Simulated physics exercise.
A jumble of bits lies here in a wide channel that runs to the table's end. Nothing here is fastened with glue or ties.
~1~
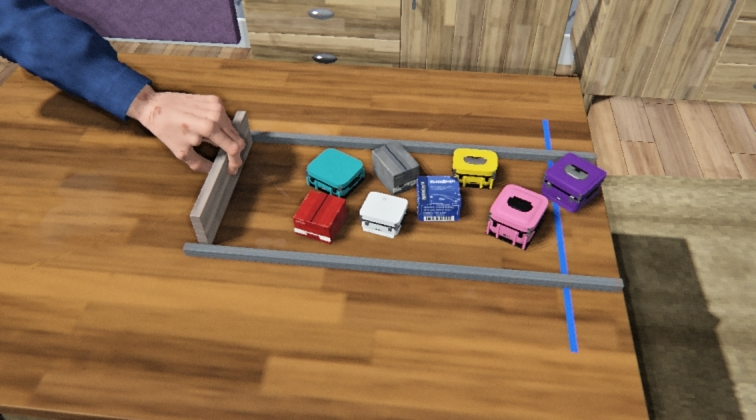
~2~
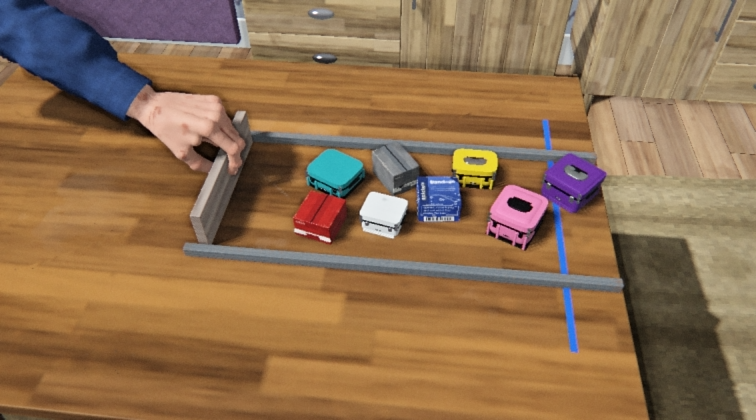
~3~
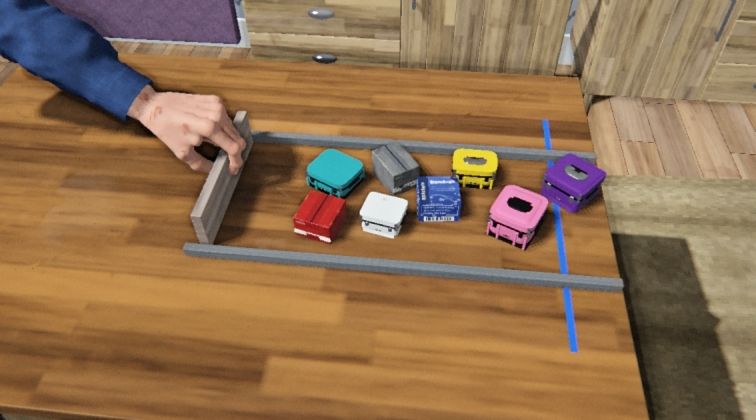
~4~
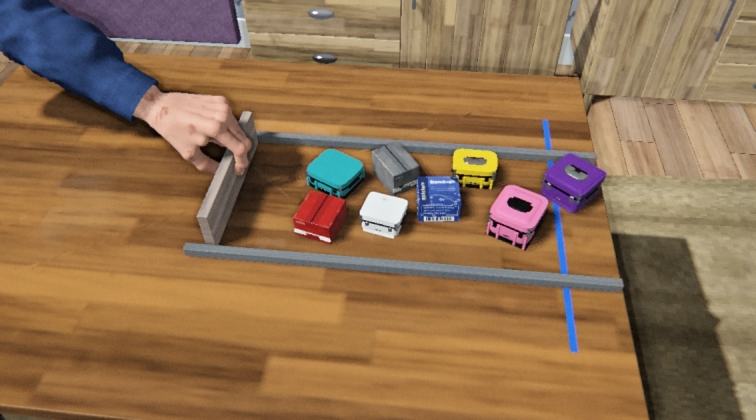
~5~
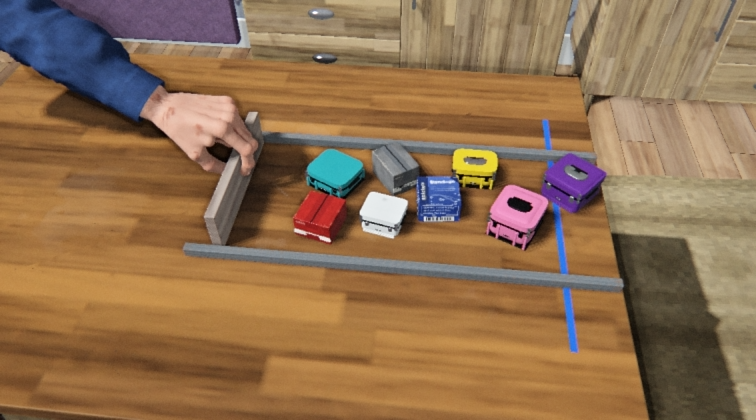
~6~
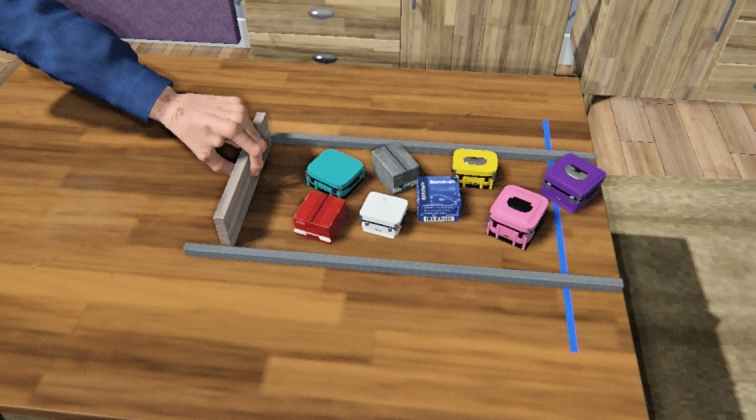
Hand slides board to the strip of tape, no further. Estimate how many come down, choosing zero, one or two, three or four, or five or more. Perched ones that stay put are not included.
Count off: Above four.
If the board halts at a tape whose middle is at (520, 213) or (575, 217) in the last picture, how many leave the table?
Respectively 3 and 6.
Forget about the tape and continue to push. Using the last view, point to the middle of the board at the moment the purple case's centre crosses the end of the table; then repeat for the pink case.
Points: About (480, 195) and about (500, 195).
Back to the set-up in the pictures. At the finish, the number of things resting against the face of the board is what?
Total: 2.
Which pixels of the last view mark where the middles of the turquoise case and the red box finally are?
In the last picture they sit at about (579, 184) and about (583, 235).
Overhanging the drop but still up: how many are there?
The tally is 0.
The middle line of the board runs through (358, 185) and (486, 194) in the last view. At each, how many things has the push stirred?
The count reaches 5 first and 8 second.
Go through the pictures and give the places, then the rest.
In the first picture, purple case (573, 183); pink case (517, 216); yellow case (474, 169); board (225, 175); tape (557, 215).
In the second picture, pink case (517, 216); board (225, 175).
In the third picture, yellow case (474, 169); turquoise case (336, 175).
In the fourth picture, purple case (572, 184); grey box (396, 169).
In the fifth picture, pink case (517, 216); blue box (438, 199).
In the sixth picture, purple case (572, 184); pink case (517, 216); yellow case (474, 169); board (246, 177); tape (557, 215).
Soon after, none off yet; purple case at rest near (572, 184); pink case at rest near (517, 216); yellow case at rest near (475, 169).
In the end, the number that fall off is five or more; gone, white case, grey box, blue box, yellow case, pink case and purple case.
